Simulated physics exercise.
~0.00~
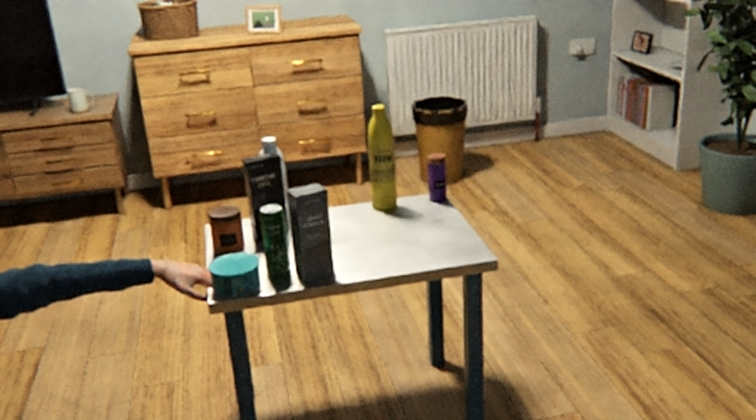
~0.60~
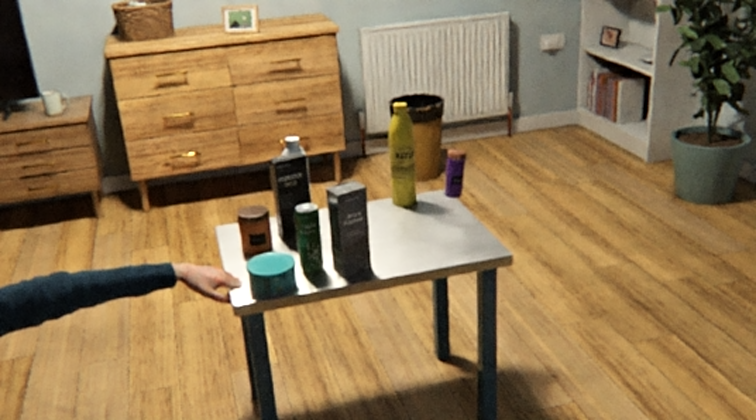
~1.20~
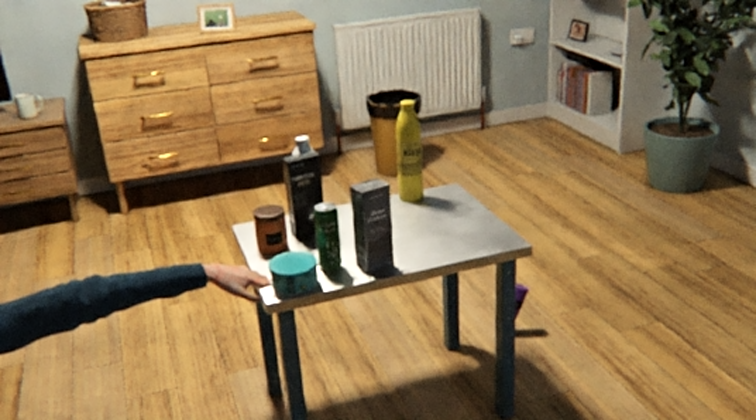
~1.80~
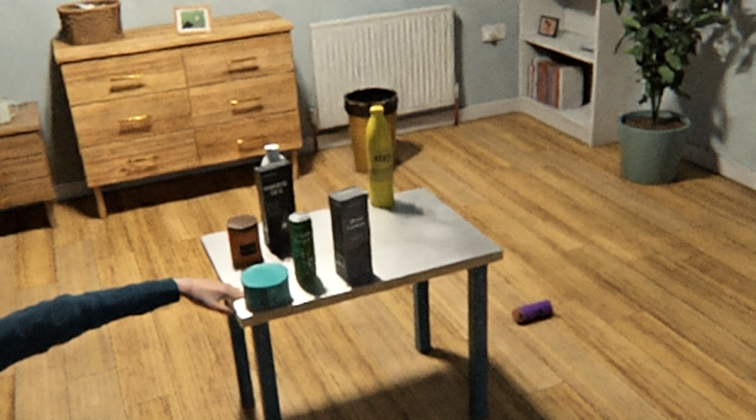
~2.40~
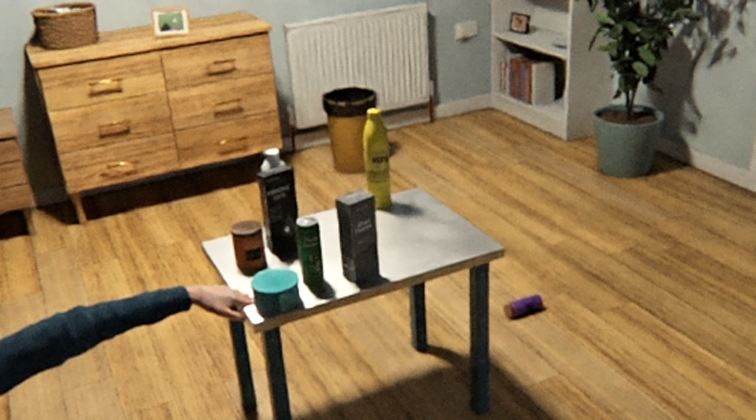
A small table jerks beside a gripping hand, and the purple shaker drops to the floor.
